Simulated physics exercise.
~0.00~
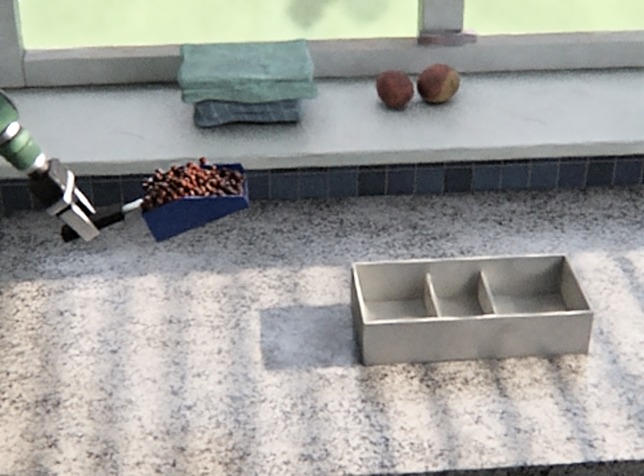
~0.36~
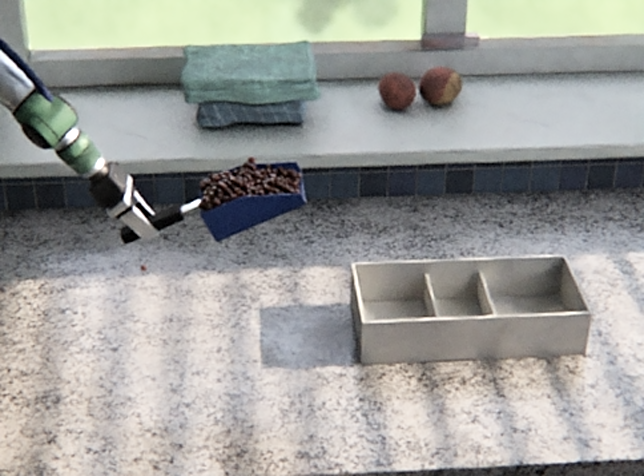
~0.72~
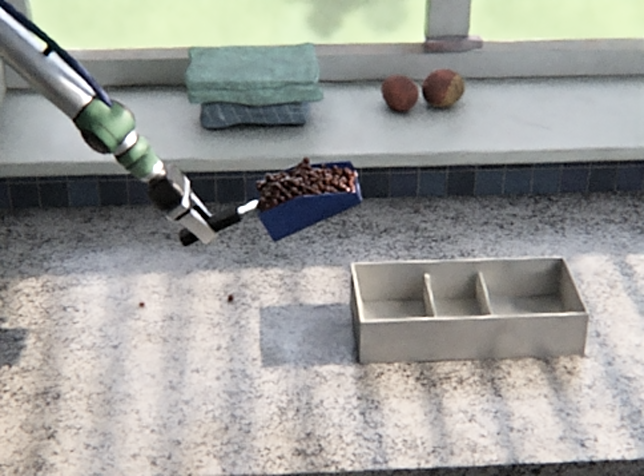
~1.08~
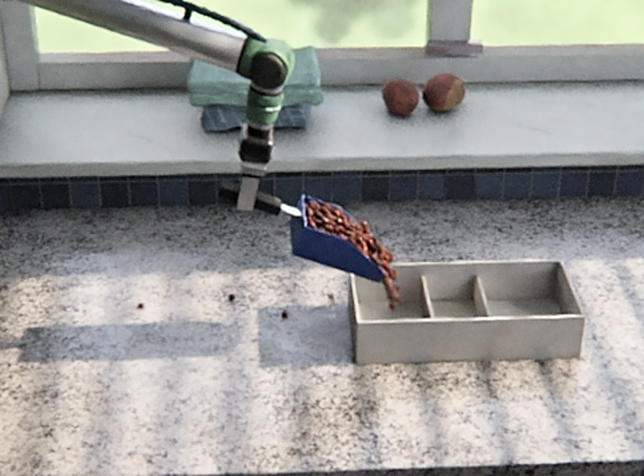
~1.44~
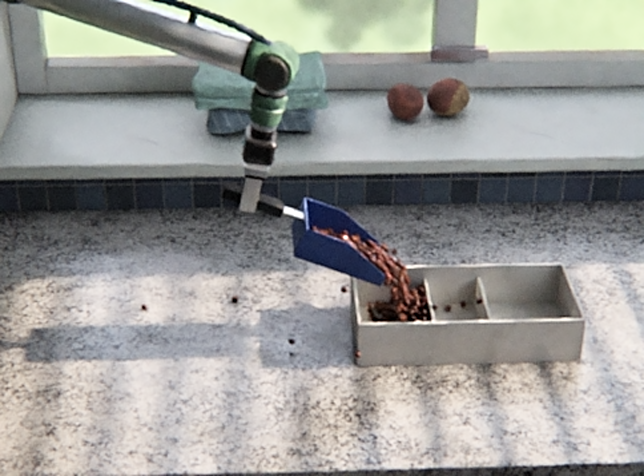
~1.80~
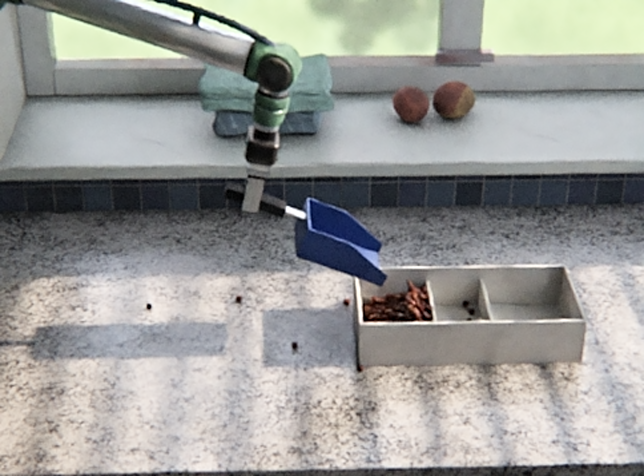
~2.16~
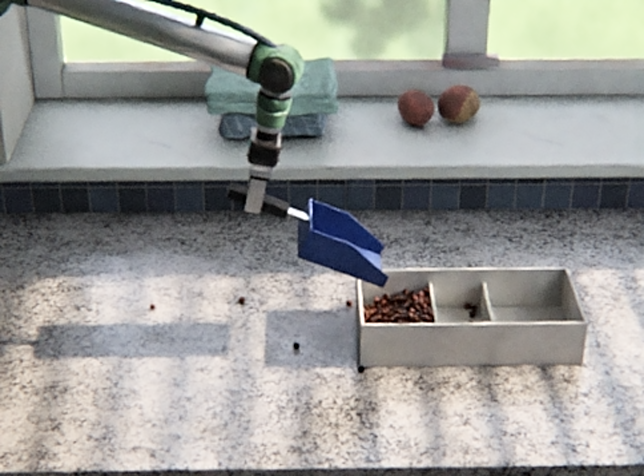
On a speckled counter beneath a window, a robot arm carrying a blue scoop rightward, tipping brown beads into a tray's left compartment.
